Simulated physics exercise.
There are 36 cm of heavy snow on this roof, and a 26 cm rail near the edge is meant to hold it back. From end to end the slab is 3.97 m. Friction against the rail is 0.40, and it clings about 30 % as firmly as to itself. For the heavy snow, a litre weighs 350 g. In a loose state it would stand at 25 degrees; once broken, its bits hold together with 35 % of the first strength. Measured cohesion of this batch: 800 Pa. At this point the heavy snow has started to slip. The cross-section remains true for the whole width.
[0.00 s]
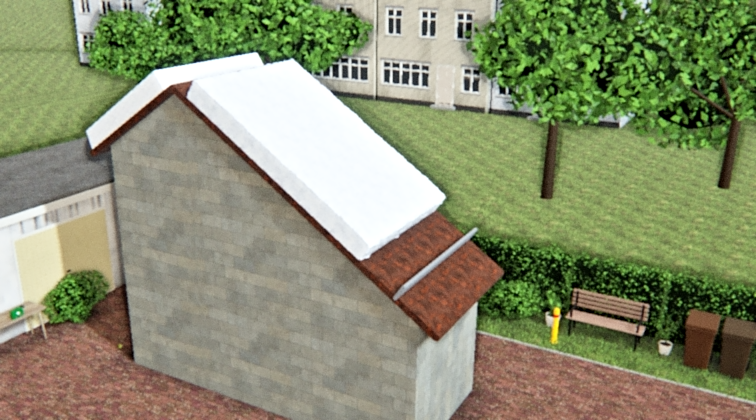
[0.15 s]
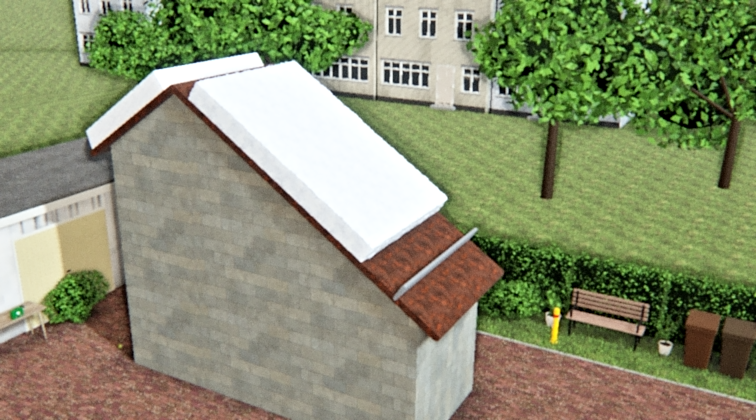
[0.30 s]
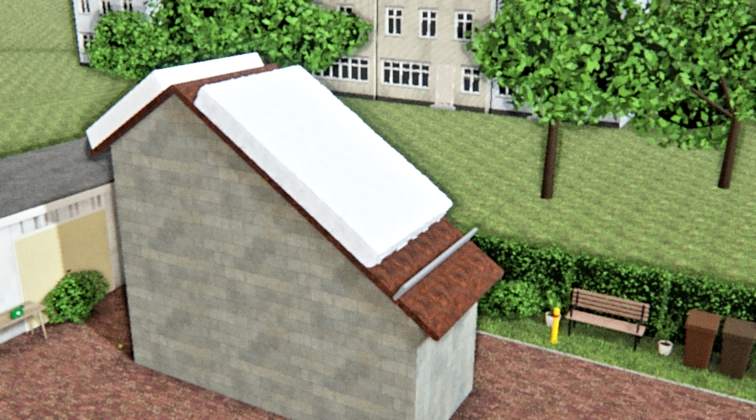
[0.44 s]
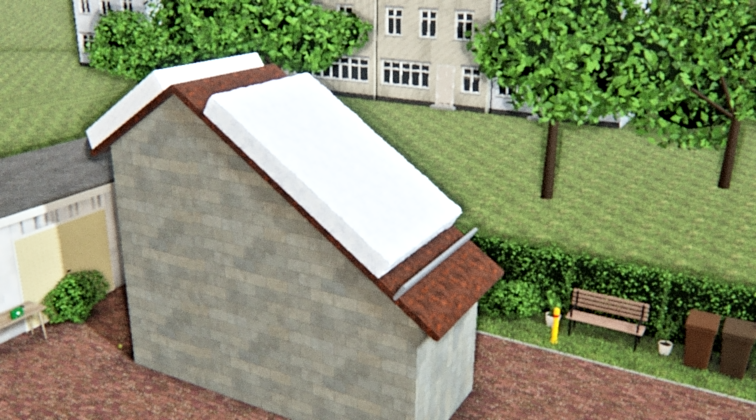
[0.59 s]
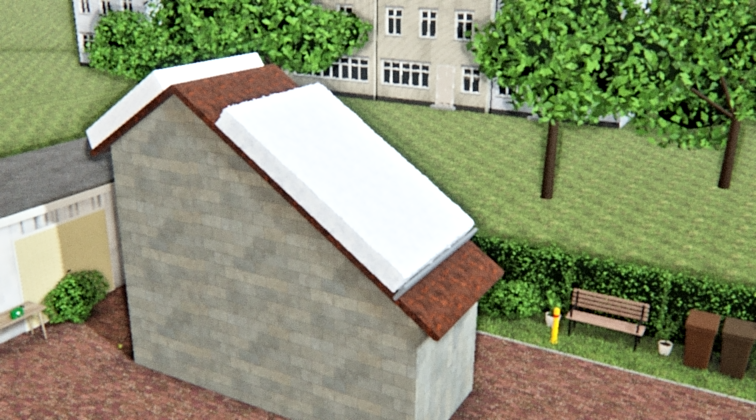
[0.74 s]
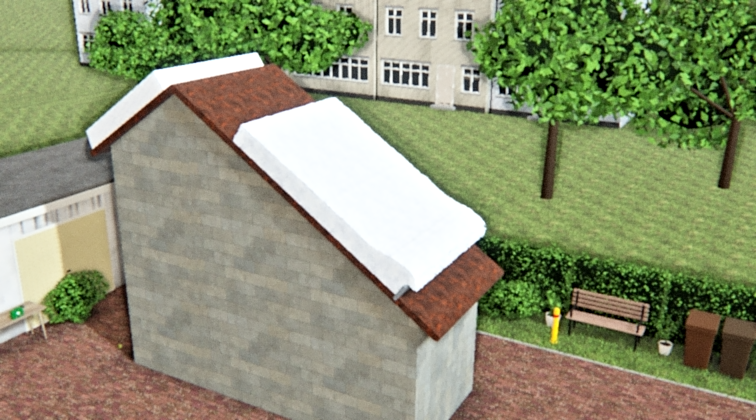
A narrow grey block-walled building with a steep red-brown tiled roof stands on reddish paving, seen from above at an angle, with a lawn and a pale building behind. Thick white snow covers both roof slopes, a thin grey rail crosses near the lower right edge, and trees, a hedge, a bench and brown bins sit to the right. The right-hand slab slides down in one piece, slowly then faster, baring tiles below the ridge, and its front edge pushes over the rail while the camera stays still.
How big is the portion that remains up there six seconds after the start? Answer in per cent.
About 31 %.
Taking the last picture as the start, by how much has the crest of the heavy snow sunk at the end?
Looks like something near 1.4 m to me.
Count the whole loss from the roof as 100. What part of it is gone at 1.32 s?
Roughly 30 percent.
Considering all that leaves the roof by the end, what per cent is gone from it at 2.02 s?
The figure is some 80 %.
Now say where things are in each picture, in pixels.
Leading edge of the heavy snow at (370, 247), in the first picture.
Leading edge of the heavy snow at (372, 249), its middle shifted 4.4 cm, in the second picture.
Leading edge of the heavy snow at (378, 255), its middle shifted 17 cm, in the third picture.
Leading edge of the heavy snow at (389, 265), its middle shifted 40 cm, in the fourth picture.
Leading edge of the heavy snow at (404, 280), its middle shifted 71 cm, 2 % of it past the rail, in one piece, in the fifth picture.
Leading edge of the heavy snow at (417, 281), its middle shifted 1.06 m, 7 % of it past the rail, in one piece, in the sixth picture.
After 1.32 s, 77 % of the snow is on the roof.
After 2.02 s, 44 % of the snow is on the roof.
After 2.71 s, 36 % of the snow is on the roof.
After 3.40 s, 32 % of the snow is on the roof.
After 6.00 s, at the end, 31 % of the snow is on the roof.
